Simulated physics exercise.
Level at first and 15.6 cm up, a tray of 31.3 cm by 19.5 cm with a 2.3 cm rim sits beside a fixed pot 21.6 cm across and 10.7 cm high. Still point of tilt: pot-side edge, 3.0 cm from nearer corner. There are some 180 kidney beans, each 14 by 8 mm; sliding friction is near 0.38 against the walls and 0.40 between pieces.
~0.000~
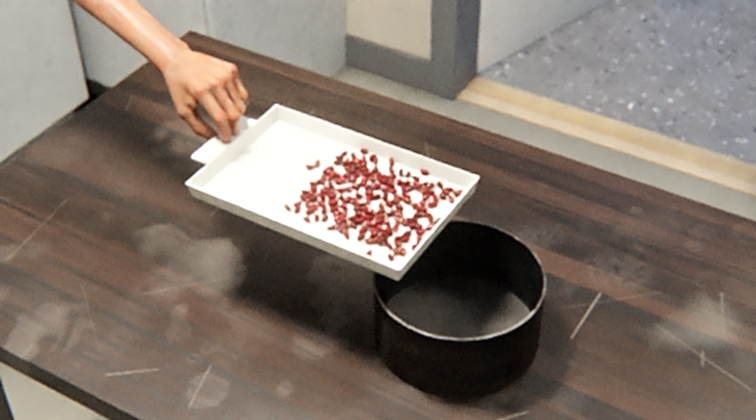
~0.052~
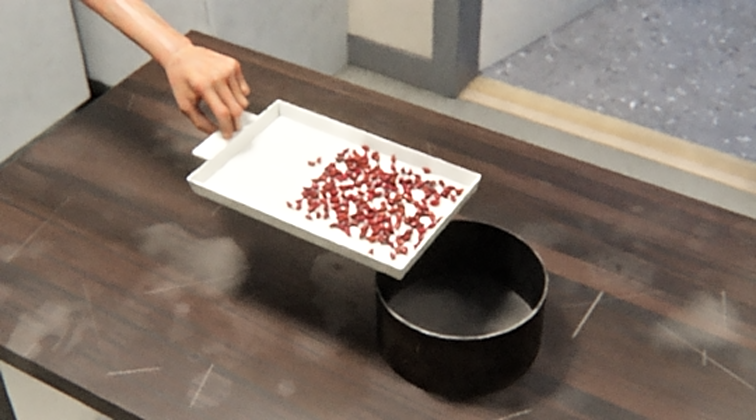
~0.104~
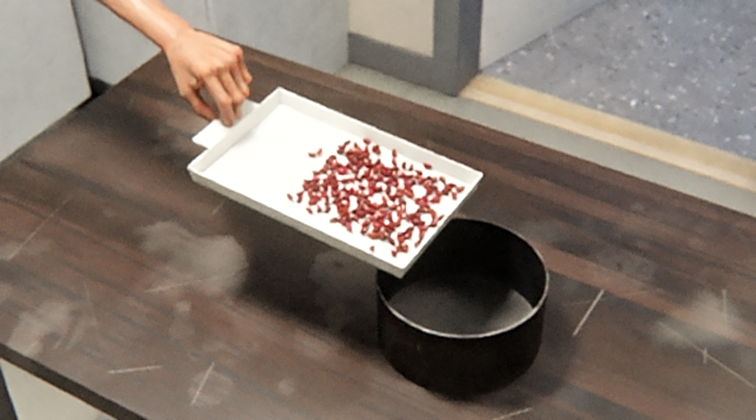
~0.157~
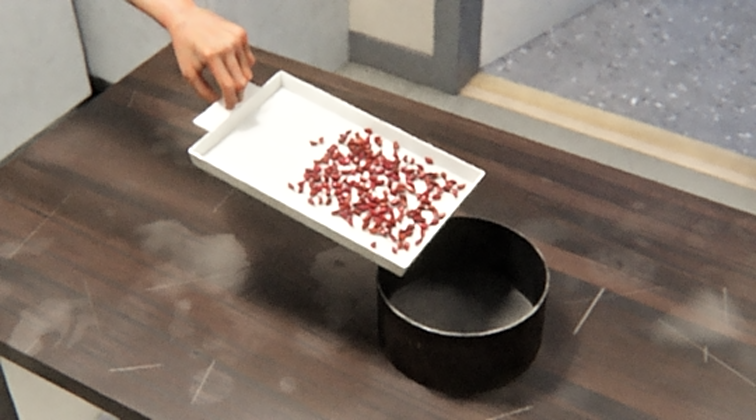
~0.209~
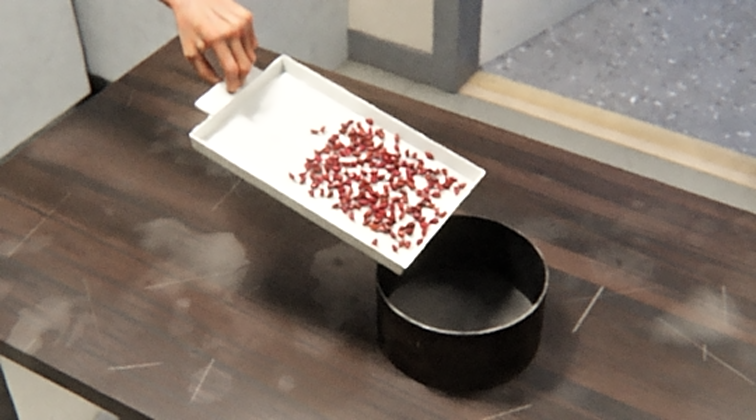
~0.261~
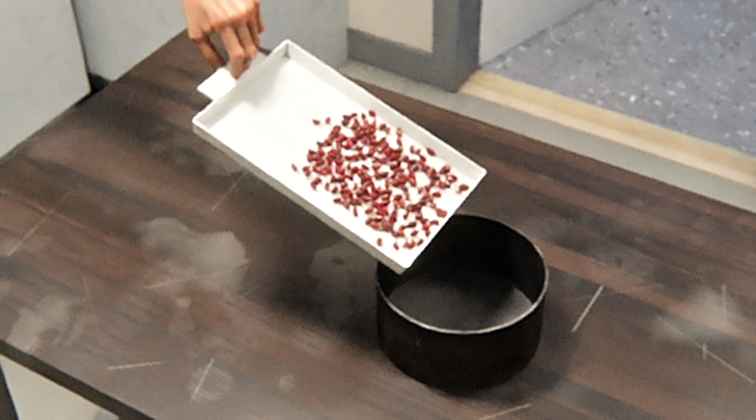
At the start, a hand holds a white tray of small red beans level, its near edge beside a black pot on a dark wooden table. The hand then lifts the handle end, tilting the tray more and more steeply toward the pot, while the beans stay spread on its surface.
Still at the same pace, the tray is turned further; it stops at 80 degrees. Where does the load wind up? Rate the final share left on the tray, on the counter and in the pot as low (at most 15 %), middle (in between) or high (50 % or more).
Left on the tray - middle; counter - low; pot - high.
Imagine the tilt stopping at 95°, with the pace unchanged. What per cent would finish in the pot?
Roughly 100 %.
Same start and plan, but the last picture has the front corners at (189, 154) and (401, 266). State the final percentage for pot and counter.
Pot: 35, counter: 55.
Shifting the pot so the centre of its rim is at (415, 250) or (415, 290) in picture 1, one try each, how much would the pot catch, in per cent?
Roughly 40 and 45 percent.
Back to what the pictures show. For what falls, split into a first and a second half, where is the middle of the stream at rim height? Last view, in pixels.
The first half passes near (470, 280) and the second half near (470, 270).
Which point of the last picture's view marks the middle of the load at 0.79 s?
Look near (440, 215) in the last picture.
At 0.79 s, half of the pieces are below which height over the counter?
Roughly 18 centimetres, more or less.
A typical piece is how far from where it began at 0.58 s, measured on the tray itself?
Displacement on the tray: About 5 cm.
After 0.58 s, tilt 49 degrees; the tray holds 100 %, the pot 0 %.
Then, at 0.79 s, tilt 69 degrees; the tray holds 95 %, the pot 0 %.
Then, at 1.12 s, tilt 80 degrees; the tray holds 55 %, the pot 40 %.
In the end, at 2.3 s, tray 40 %, counter 0 %, pot 60 %.
